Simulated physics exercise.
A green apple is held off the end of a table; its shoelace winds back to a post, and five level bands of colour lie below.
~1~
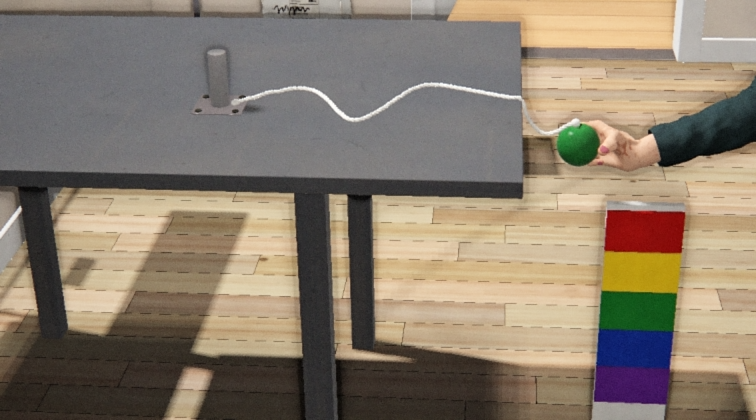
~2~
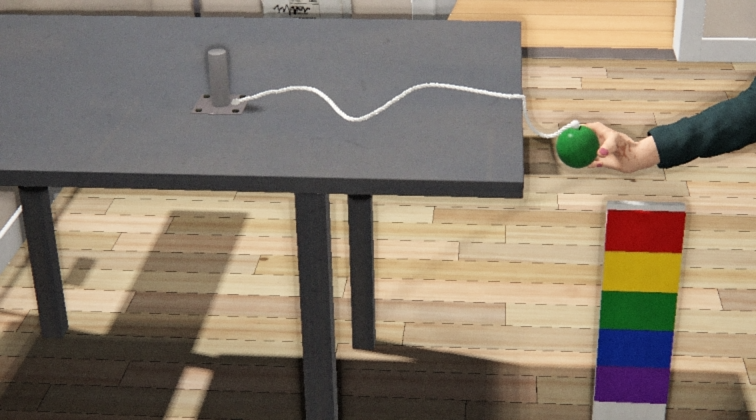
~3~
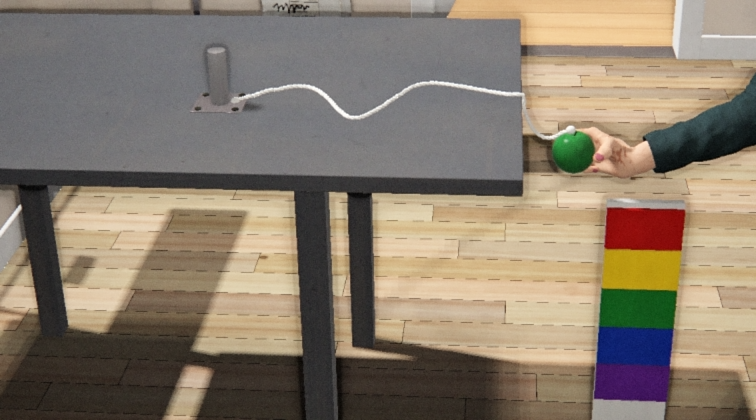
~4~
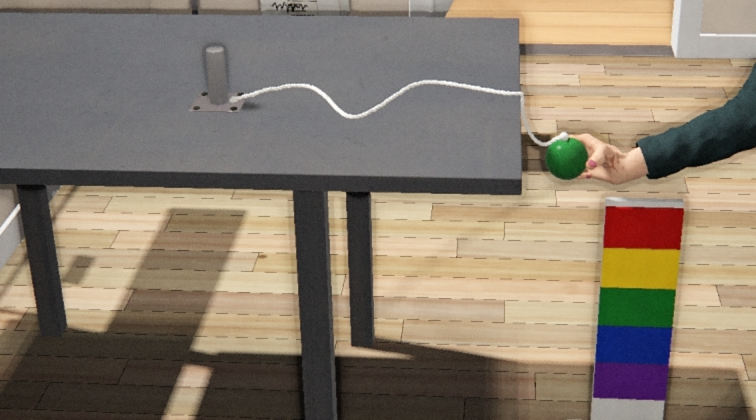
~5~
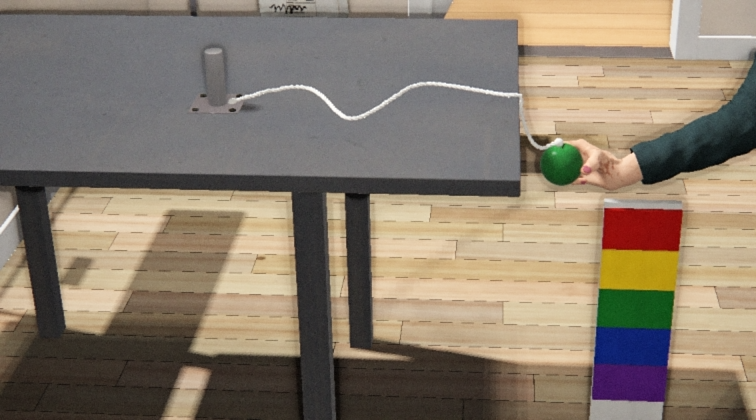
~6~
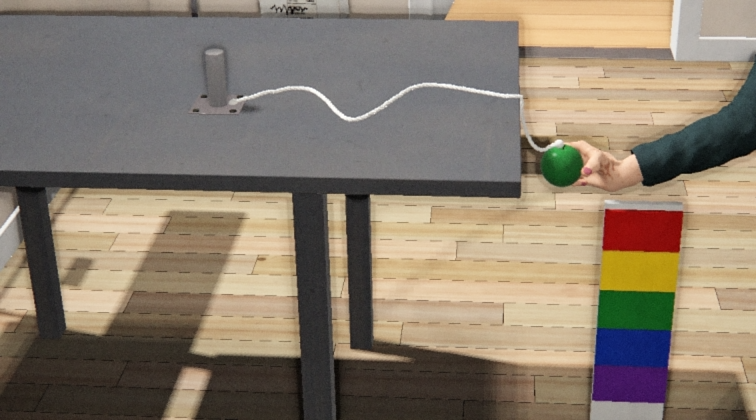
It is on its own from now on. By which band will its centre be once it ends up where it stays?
By the green band.
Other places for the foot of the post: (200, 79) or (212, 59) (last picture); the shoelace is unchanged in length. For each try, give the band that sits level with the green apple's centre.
Taking them in turn: Yellow; yellow.
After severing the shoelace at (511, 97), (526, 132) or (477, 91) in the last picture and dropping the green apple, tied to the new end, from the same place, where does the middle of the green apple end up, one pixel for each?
In order, it comes to rest around (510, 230), (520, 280) and (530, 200).
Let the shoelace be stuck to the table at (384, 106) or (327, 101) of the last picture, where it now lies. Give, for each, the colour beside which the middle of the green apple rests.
Results, in sequence: Red / yellow.
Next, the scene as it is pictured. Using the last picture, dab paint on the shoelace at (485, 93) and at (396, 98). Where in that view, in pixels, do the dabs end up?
First: (521, 174). Second: (490, 98).
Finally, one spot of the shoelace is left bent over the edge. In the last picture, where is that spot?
(415, 87).
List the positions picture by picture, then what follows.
The first picture shows green apple (579, 145); red (645, 233); yellow (641, 273); green (638, 312); blue (635, 350); purple (632, 386).
The second picture shows green apple (578, 146); shoelace through (272, 92) (331, 102) (377, 112) (430, 85) (507, 97).
The third picture shows green apple (573, 152).
The fourth picture shows green apple (567, 158); shoelace through (270, 89) (329, 100) (375, 109) (428, 83) (505, 93).
The fifth picture shows green apple (562, 164).
The sixth picture shows green apple (562, 166); shoelace through (270, 92) (329, 102) (375, 112) (427, 85) (504, 96).
Early on, apple near (549, 302); level with green.
Midway, apple near (481, 294); level with green.
Near the end, apple near (516, 298); level with green.
Finally, apple near (521, 293); level with green. Its middle rests at the green band.
